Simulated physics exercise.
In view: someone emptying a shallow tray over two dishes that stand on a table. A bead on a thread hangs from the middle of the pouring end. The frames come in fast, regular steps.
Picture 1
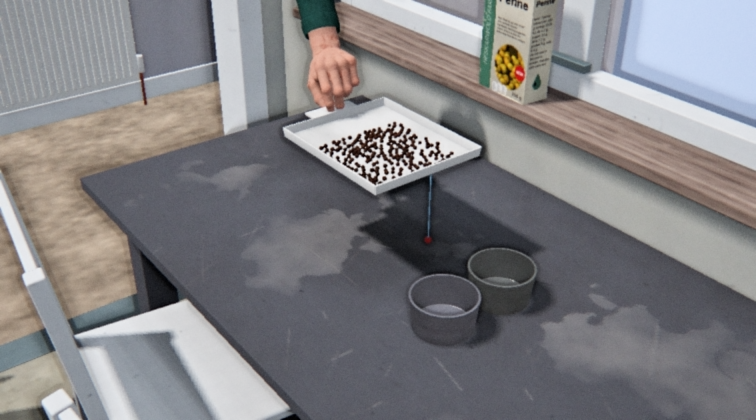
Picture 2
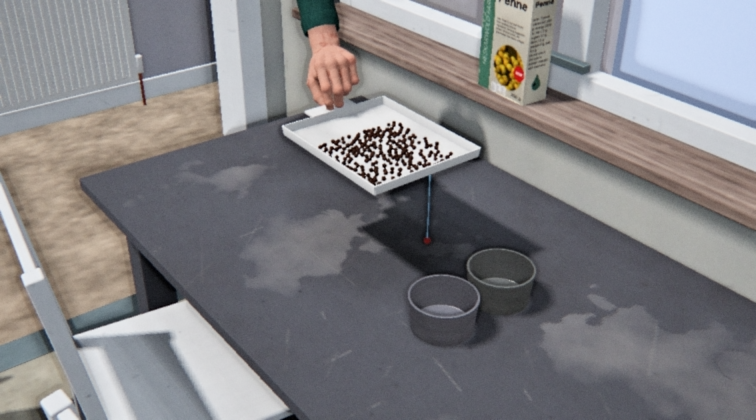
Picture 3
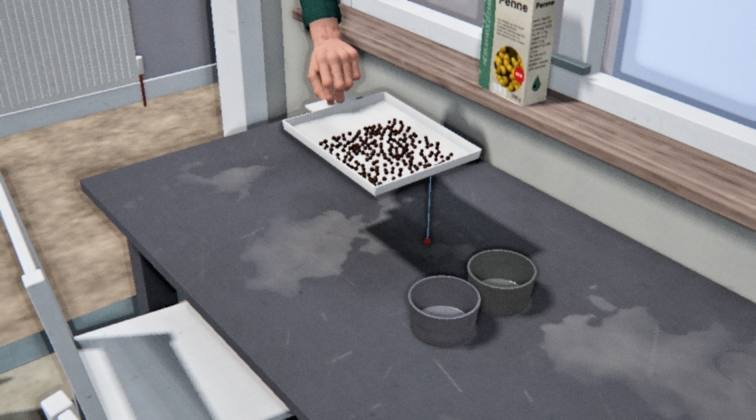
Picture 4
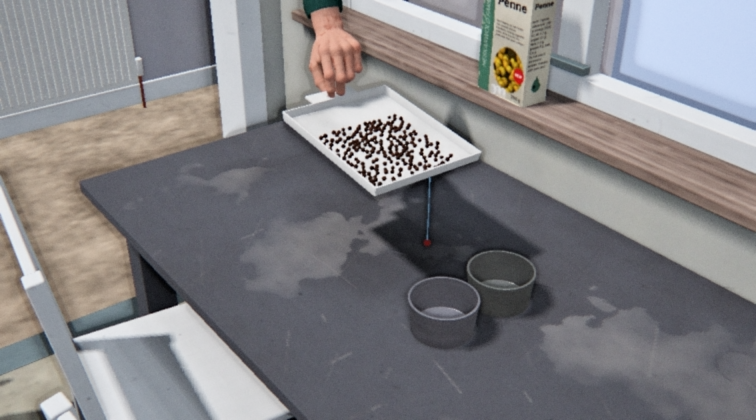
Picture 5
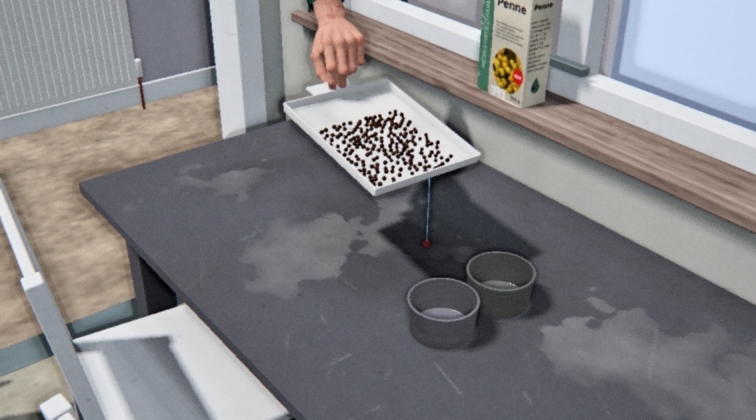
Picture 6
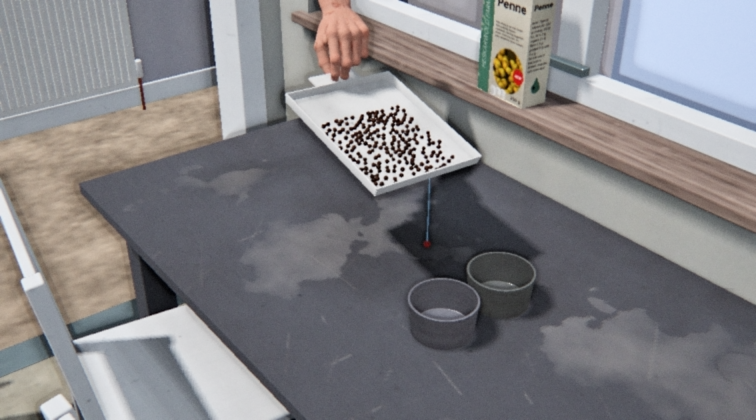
At the start, a hand holds a shallow white tray of small dark berries level above a grey table, near two round dishes, with a red bead hanging on a thread beneath it. The hand then rises gradually, lifting the tray's far end so it slopes clearly, while the berries stay clustered on it.
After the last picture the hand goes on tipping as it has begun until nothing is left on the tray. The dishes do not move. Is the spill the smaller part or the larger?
Caught overall: Under half.
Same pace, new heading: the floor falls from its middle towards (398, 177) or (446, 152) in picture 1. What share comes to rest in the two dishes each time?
The first gives 0 %, the second 0 %.
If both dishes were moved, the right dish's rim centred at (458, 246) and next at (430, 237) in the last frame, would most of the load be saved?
In turn: Above a half; less than half.
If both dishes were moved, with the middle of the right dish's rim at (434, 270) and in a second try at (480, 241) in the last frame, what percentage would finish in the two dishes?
In turn 30 and 80 in a hundred.
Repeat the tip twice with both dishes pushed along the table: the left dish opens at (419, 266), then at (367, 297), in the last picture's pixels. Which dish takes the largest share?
First the right one, then the dish on the right.
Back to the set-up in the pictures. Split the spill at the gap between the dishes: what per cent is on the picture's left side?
Close to 60 per cent.
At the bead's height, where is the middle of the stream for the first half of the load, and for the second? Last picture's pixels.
Around (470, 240) and then (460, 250).
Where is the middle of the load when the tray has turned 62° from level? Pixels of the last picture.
Around (431, 159).
Just after the last frame, tray tipped steeply; almost all on the tray; just a few outside both; just a few in the air.
A moment on, tray tipped past a quarter turn; roughly two thirds on the tray; just a few in the left dish; just a few in the right dish; just a few outside both; roughly a quarter in the air.
Further on, tray tipped past a quarter turn; about a tenth in the left dish; about a tenth in the right dish; the larger part outside both.
When it is over, tray tipped past a quarter turn; about a tenth in the left dish; about a tenth in the right dish; the larger part outside both.
